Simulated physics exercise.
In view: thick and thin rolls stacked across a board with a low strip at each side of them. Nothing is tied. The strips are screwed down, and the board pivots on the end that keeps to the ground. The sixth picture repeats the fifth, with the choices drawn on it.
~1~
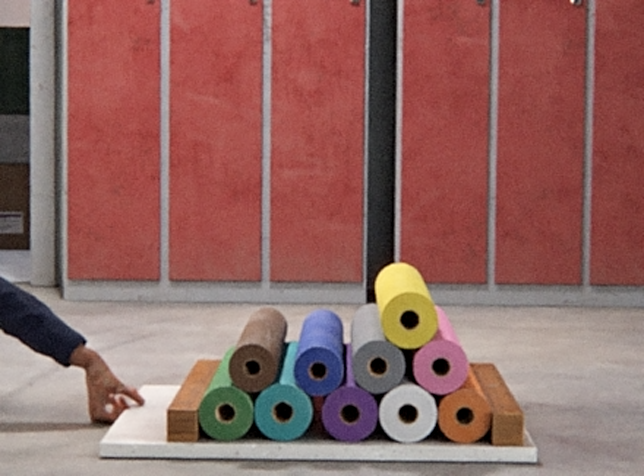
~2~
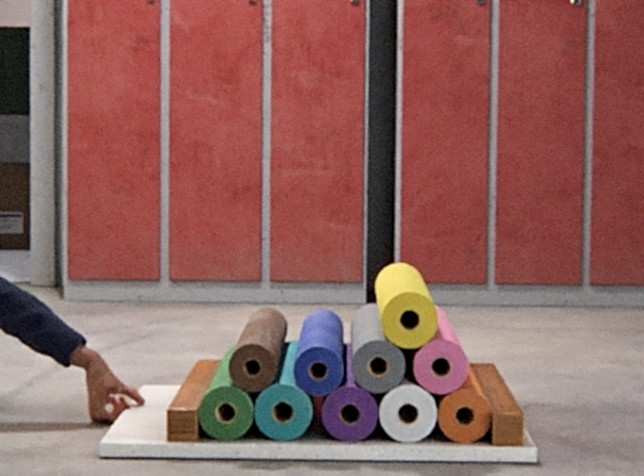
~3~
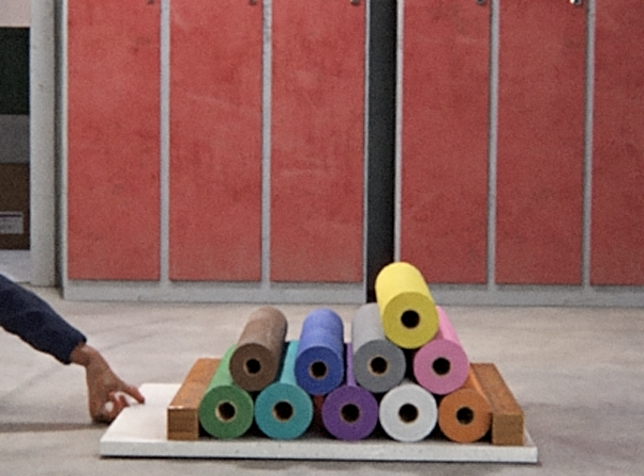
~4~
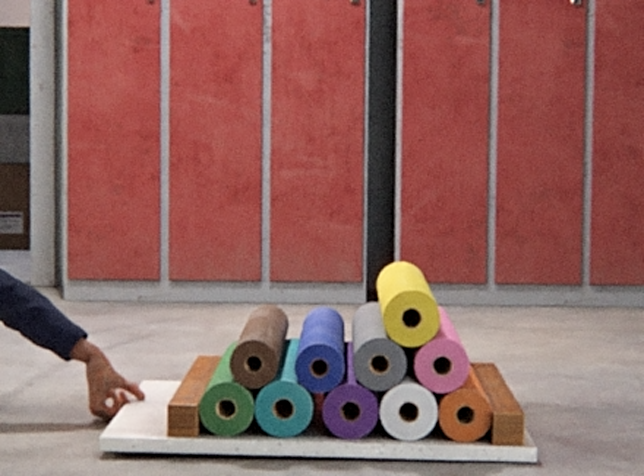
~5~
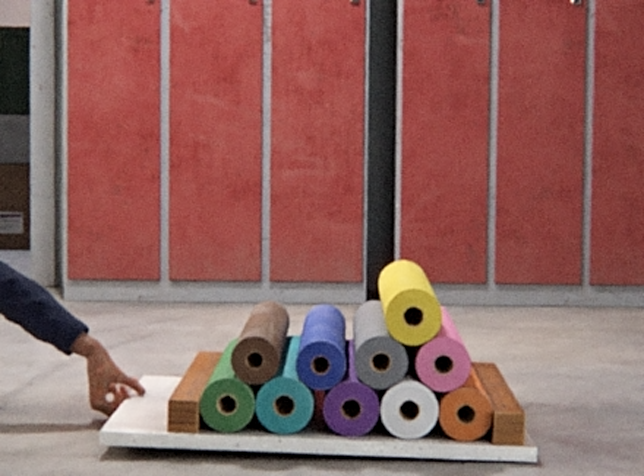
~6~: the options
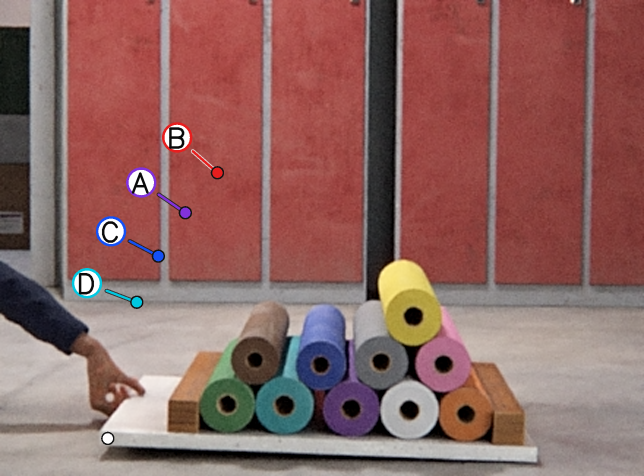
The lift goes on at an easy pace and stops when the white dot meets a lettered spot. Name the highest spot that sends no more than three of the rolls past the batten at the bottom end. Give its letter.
The last mark within the limit is C.
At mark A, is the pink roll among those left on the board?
The pink roll: No.
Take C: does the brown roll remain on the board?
Yes, with C.
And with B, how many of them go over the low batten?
With B, five.
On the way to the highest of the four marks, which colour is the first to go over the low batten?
First is the pink one.
On the marked copy, A at (185, 213); B at (217, 173); C at (159, 256); D at (137, 302); the white dot at (108, 438).
With C. Early on, board at 16°.
Further on, board at 27°.
At the end, board at 27°, two over the low batten (pink, yellow).
As for the rest, A five over the low batten; B five over the low batten; D none over the low batten.
